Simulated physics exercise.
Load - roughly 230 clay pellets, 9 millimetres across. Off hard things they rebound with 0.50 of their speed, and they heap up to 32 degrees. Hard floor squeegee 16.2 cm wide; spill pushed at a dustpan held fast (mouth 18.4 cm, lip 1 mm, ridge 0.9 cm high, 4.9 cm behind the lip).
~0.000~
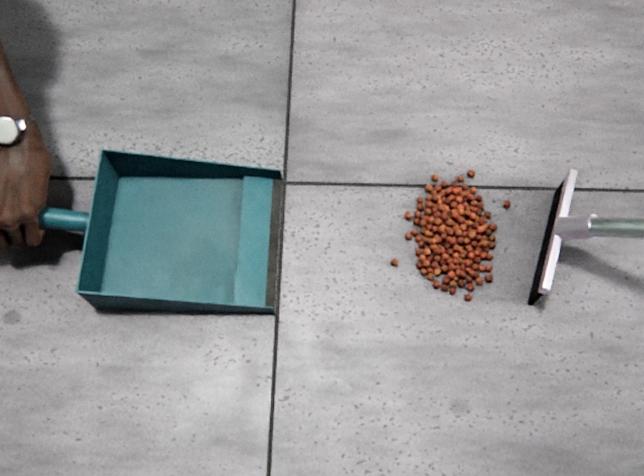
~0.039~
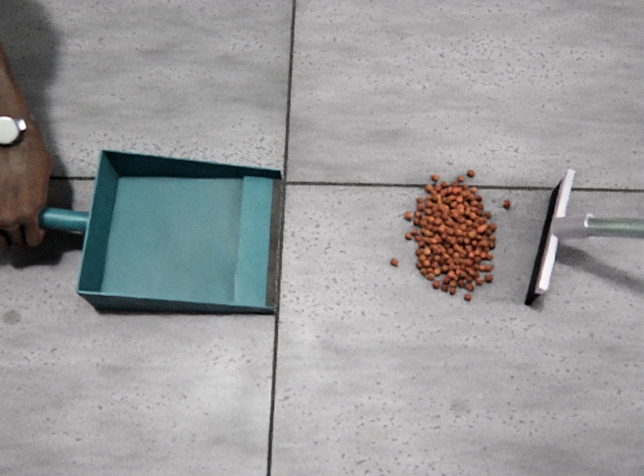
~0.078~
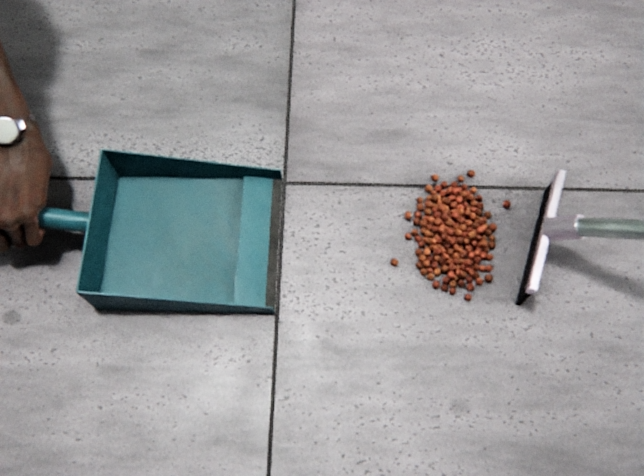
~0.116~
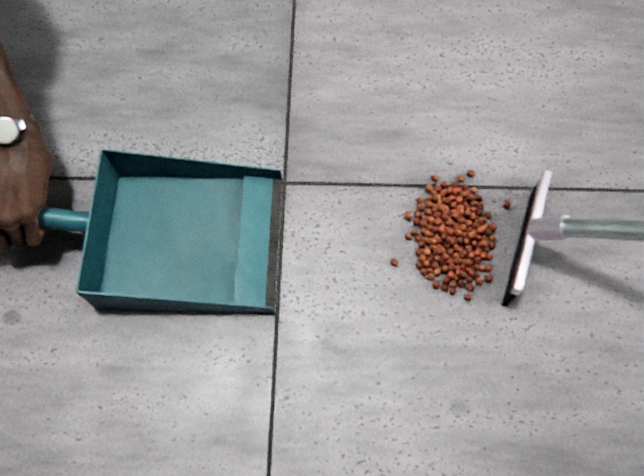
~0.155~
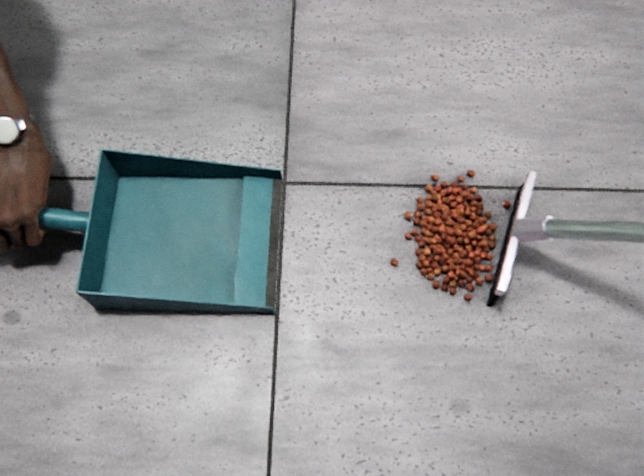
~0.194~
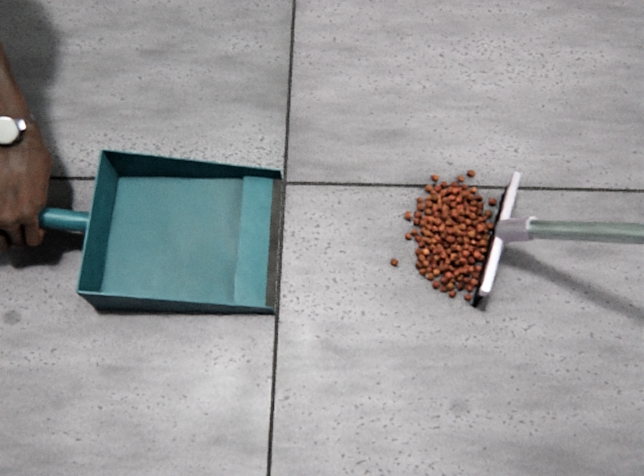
A squeegee slid left across the grey floor and pressed into the right edge of a heap of small reddish-brown pellets, while a hand at the left held a teal dustpan still.
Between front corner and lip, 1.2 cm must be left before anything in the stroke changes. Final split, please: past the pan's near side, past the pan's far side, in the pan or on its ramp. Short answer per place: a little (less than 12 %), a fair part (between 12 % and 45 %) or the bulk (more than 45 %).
Near side - a little, far side - a fair part, pan - a fair part.
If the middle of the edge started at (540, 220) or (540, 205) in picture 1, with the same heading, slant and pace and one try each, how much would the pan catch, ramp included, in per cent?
Roughly 20 % and 20 %.
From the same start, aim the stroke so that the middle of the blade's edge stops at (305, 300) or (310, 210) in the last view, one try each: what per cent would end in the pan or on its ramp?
I'd expect around 5 percent, then around 25 percent.
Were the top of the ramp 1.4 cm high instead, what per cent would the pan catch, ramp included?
It would be roughly 15 percent.
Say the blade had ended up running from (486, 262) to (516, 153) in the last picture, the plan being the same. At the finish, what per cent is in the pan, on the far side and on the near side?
Split: Pan = 5, far = 55, near = 0.
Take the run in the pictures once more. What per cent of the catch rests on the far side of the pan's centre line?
About 30 %.
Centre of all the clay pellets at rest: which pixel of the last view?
Somewhere near (299, 215) in the last picture.
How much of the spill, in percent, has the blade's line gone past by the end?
Roughly 30 percent of it.
After 0.43 s, middle of the blade 16 cm from the lip; 0 % over the lip, far side 10 %, near side 0 %.
Then, at 0.59 s, middle of the blade 8 cm from the lip; 0 % over the lip, far side 20 %, near side 0 %.
After 0.88 s, middle of the blade 4 cm from the lip; 20 % over the lip, far side 20 %, near side 0 %.
At rest (1.5 s), near side 0 %, far side 20 %, pan 15 %, in front of the lip or behind the blade 60 %.
